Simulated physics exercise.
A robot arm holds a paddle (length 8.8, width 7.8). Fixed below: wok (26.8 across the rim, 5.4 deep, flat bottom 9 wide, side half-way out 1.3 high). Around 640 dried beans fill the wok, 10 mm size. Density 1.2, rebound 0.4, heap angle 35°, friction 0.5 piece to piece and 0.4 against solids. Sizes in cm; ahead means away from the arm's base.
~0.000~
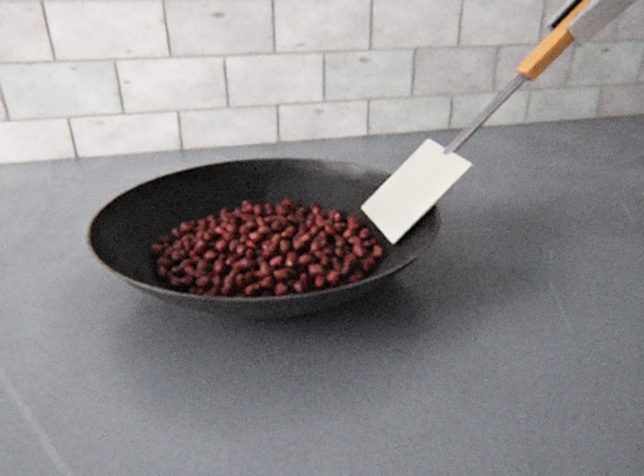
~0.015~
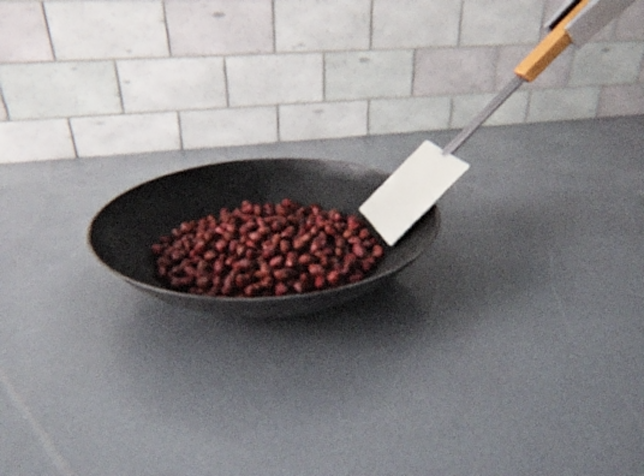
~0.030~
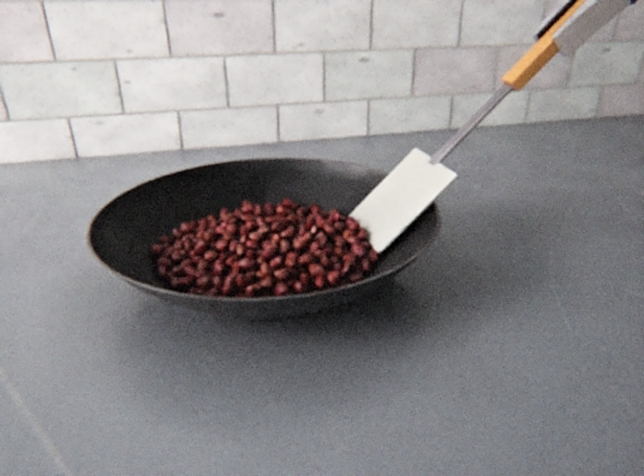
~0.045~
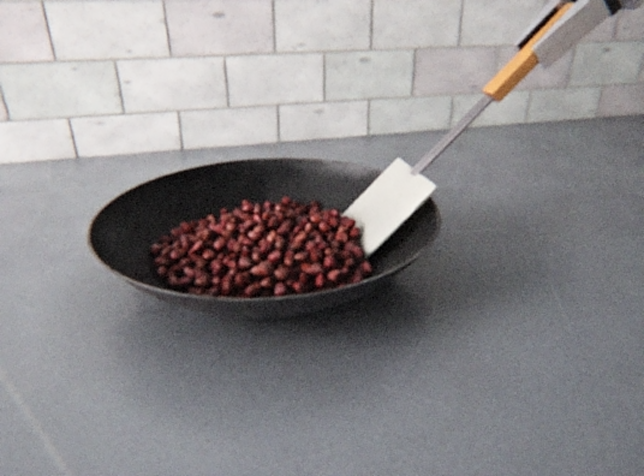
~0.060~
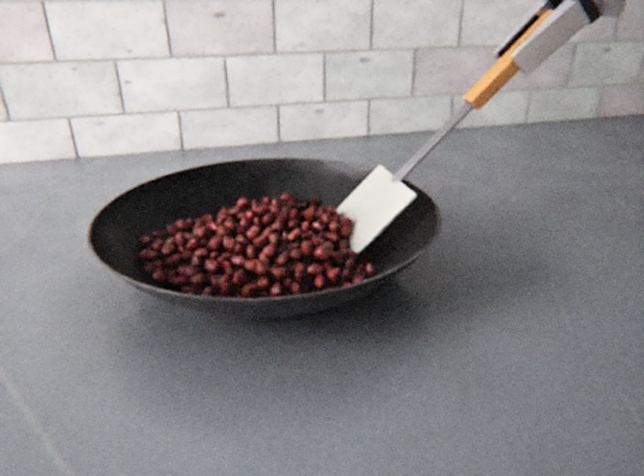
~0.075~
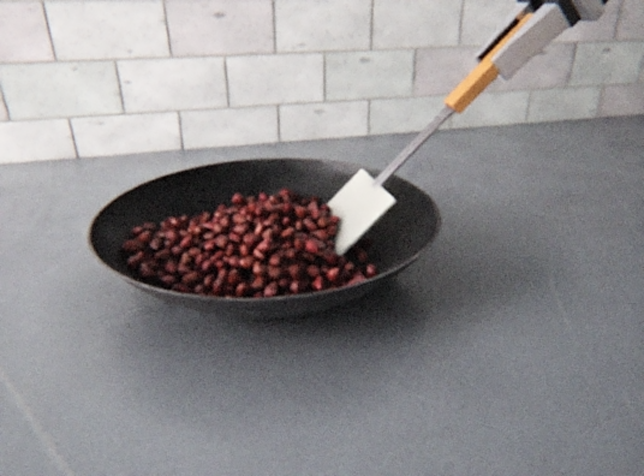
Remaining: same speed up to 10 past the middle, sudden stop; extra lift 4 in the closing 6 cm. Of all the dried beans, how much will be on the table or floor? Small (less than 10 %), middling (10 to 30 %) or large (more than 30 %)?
A large share, more than 30 %, ends on the table or floor.
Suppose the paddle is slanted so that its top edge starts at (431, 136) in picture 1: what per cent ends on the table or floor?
About 40 per cent.
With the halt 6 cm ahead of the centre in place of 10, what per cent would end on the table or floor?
Then about 20 per cent.
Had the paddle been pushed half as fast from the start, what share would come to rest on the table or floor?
Then about 25 per cent.
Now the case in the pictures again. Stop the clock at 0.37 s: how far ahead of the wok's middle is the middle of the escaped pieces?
Roughly 28 cm.
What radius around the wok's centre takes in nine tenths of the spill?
Some 60 cm.
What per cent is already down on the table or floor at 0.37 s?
Some 20 per cent.
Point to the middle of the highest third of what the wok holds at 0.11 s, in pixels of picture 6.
Near (221, 235).
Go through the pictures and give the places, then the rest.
In the first frame, paddle top edge at (449, 151), sloping 44°; upper third of the load around (269, 240), from x 155 to 380, top at y 205; 643 in the wok.
In the second frame, paddle top edge at (447, 153), sloping 44°; upper third of the load around (269, 240), from x 155 to 380, top at y 205.
In the third frame, paddle top edge at (436, 161), sloping 44°; upper third of the load around (270, 240), from x 155 to 375, top at y 205.
In the fourth frame, paddle top edge at (417, 172), sloping 44°; upper third of the load around (272, 238), from x 155 to 370, top at y 200.
In the fifth frame, paddle top edge at (397, 179), sloping 44°; upper third of the load around (268, 238), from x 145 to 370, top at y 195.
In the sixth frame, paddle top edge at (378, 184), sloping 44°; upper third of the load around (262, 236), from x 125 to 375, top at y 195; 643 in the wok.
By 0.11 s, sloping 44°, highest piece 7 above the table; 643 in the wok.
By 0.15 s, sloping 44°, highest piece 9 above the table; 632 in the wok, 11 on the blade or in flight.
By 0.37 s, sloping 44°, highest piece 23 above the table; 380 in the wok, 118 on the table or floor, 145 on the blade or in flight.
By 1.42 s, sloping 44°, highest piece 6 above the table; 380 in the wok, 263 on the table or floor.
Final count, 380 in the wok, 263 on the table or floor. That is 41 % on the table or floor.
